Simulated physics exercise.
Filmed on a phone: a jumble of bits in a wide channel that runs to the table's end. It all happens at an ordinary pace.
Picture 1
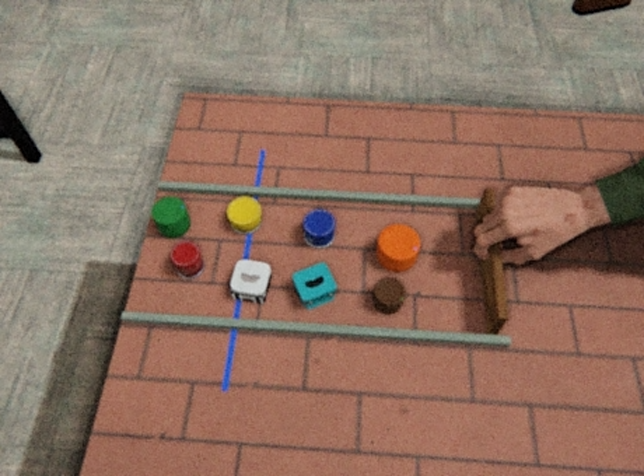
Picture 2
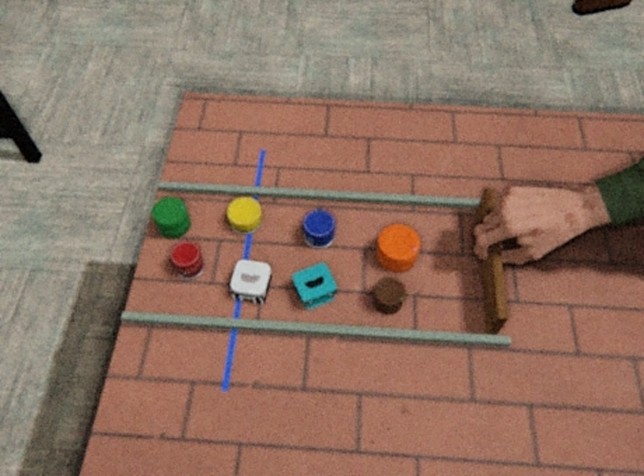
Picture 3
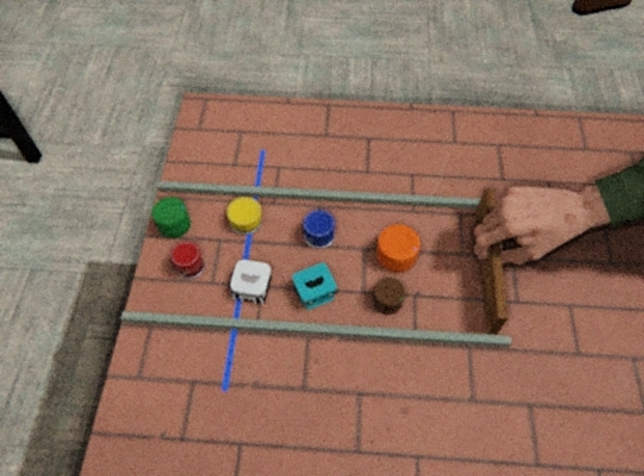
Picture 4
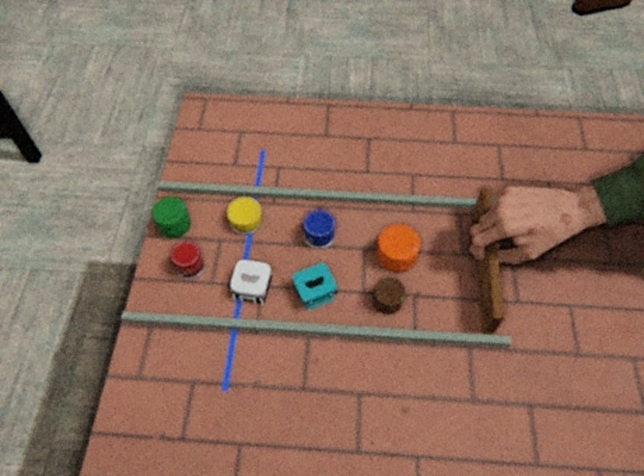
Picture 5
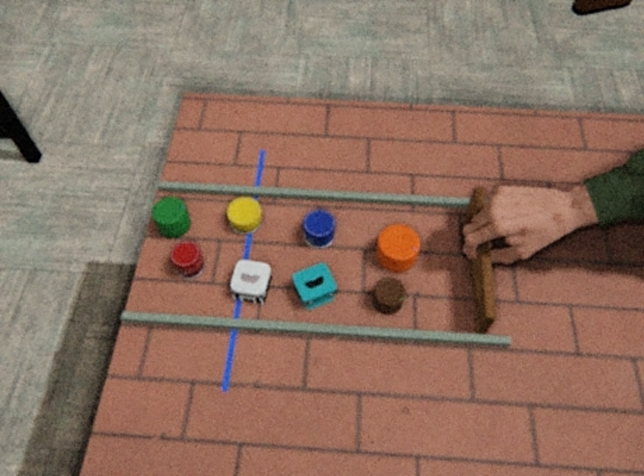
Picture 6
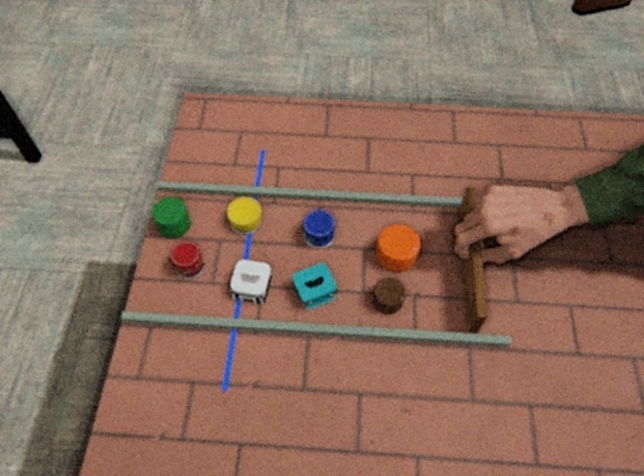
A hand in a dark green sleeve grips a wooden board at the right of a brick-patterned tabletop, seen from above at an angle by a still camera. Between two pale green strips sit green, red, yellow, blue, orange and brown round pieces and white and turquoise cases, with a blue line crossing at left. The hand holds nearly still, then slides the board slightly left, while the pieces stay put.
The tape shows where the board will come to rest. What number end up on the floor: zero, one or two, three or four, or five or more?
The number that fall off is zero.
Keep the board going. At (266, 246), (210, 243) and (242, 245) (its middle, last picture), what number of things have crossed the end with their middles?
It would be 0, 2 and 0.
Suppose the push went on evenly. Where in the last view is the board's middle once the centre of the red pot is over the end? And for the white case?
At (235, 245) for the red pot; at (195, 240) for the white case.
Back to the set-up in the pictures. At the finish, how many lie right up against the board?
That makes 3.
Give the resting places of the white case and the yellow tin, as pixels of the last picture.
First (176, 258), then (205, 216).
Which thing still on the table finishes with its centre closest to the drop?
That is the red pot.
Soon after, none off yet; green lid at rest near (172, 218); red pot at rest near (188, 260); yellow tin at rest near (245, 216).
At rest, the number that fall off is zero.
